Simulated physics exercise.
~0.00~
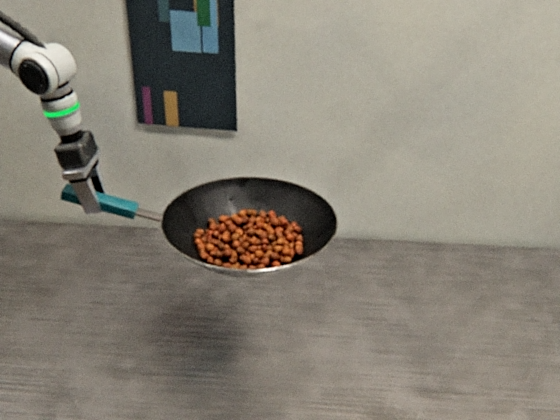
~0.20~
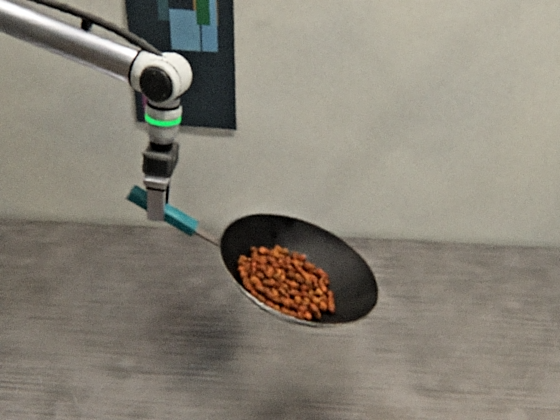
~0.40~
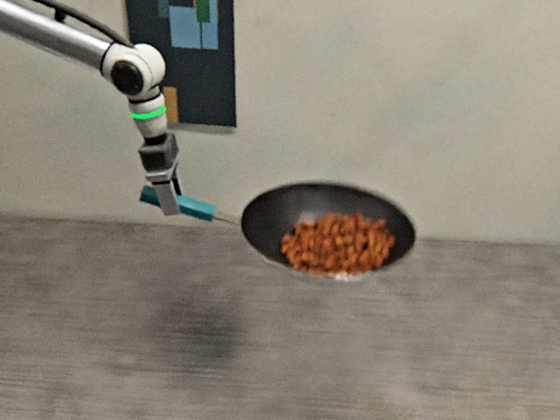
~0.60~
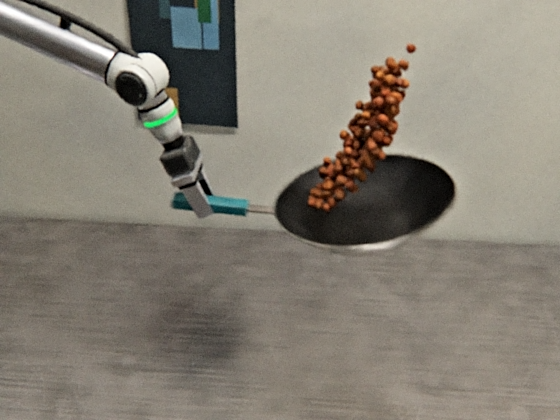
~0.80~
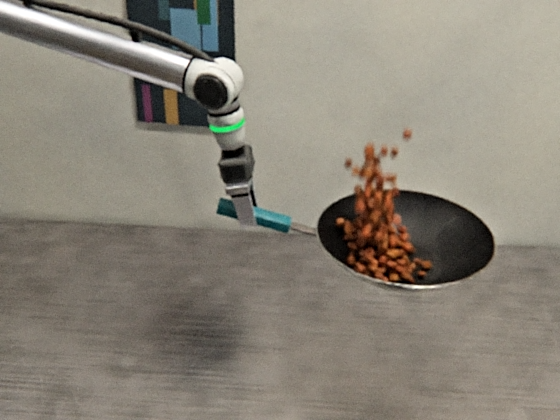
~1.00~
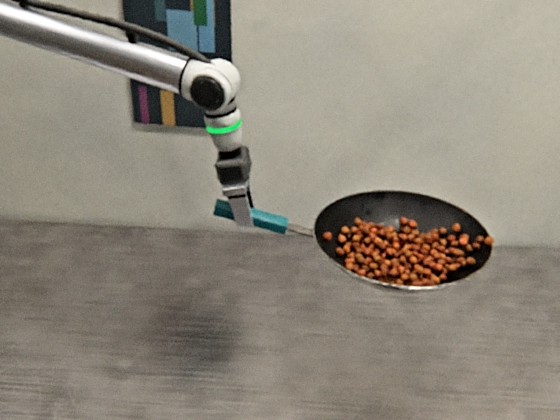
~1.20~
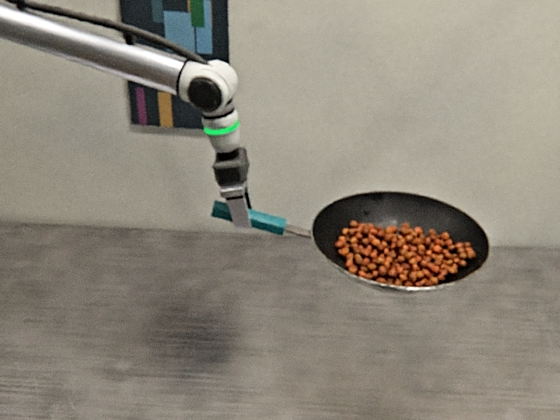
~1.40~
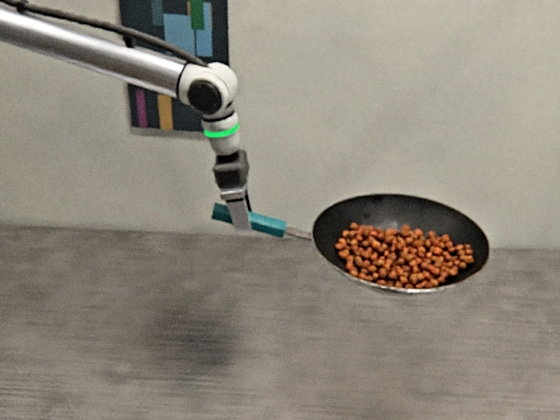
A robot arm dips a wok of hazelnuts, swings it right, tossing them up and catching them, then holds it still.
